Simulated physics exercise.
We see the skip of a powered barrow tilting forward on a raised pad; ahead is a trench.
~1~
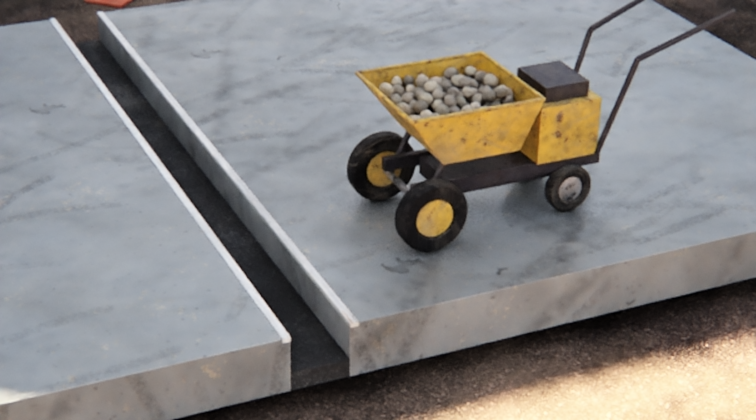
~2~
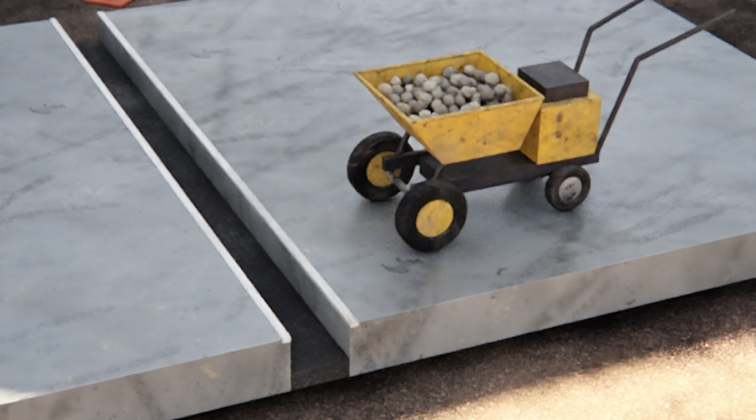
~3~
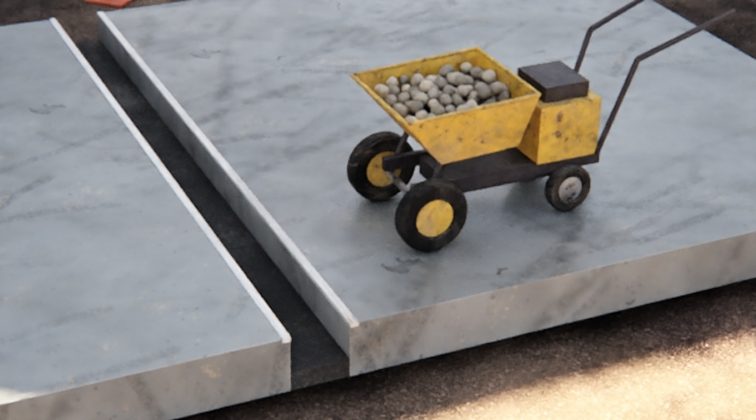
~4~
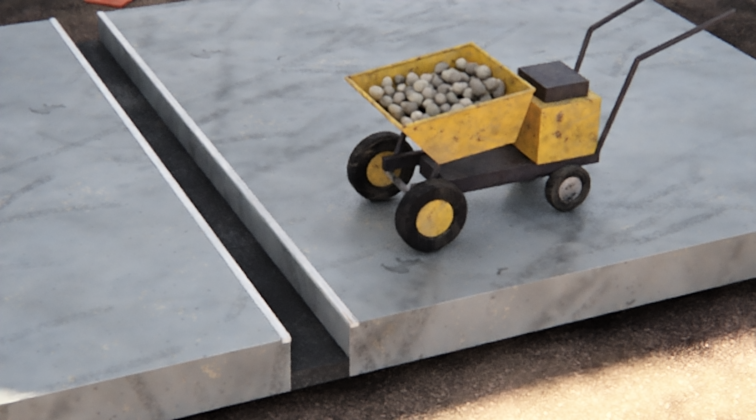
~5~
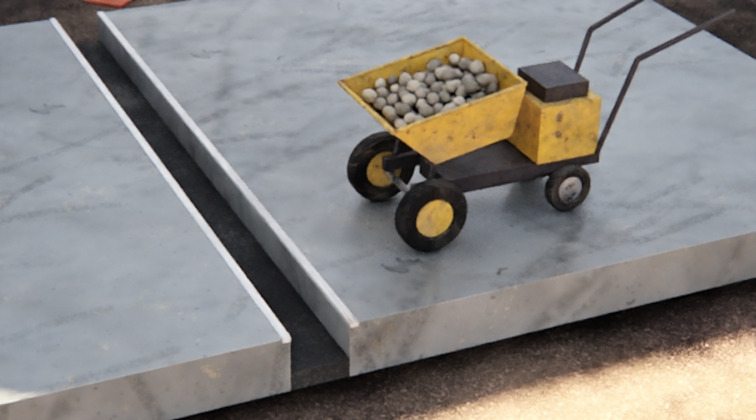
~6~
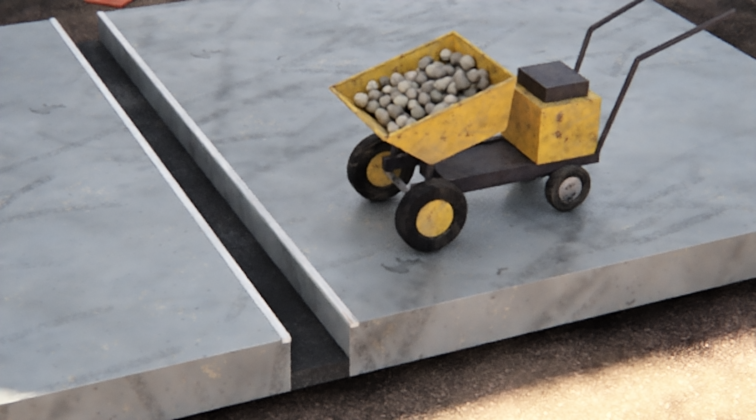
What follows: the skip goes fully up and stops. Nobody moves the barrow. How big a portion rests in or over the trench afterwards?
Trench holds most.
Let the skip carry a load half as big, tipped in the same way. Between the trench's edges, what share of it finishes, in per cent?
Around 100 %.
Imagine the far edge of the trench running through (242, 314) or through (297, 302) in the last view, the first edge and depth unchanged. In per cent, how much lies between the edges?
First case 100 %, second case 50 %.
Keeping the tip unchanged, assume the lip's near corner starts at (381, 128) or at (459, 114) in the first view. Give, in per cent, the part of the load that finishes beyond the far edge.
Near 30 % and 0 %.
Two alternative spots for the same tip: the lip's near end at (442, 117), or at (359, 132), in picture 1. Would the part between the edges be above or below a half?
Place one: The greater share; place two: The lesser share.
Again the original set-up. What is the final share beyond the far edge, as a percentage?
That share is about 0 percent.
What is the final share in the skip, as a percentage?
About 0 in a hundred.
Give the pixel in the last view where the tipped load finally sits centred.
I'd put the middle somewhere around (261, 268).
Soon after the last picture, skip tipped steeply; all in the skip.
A little later, skip tipped steeply; most in the skip; a stray few short of the trench; a small part in or heaped over the trench; a small part falling.
Later still, skip tipped right over; about a quarter in the skip; a stray few short of the trench; most in or heaped over the trench; a stray few beyond it.
By the end, skip tipped right over; a small part short of the trench; nearly all in or heaped over the trench; a stray few beyond it.
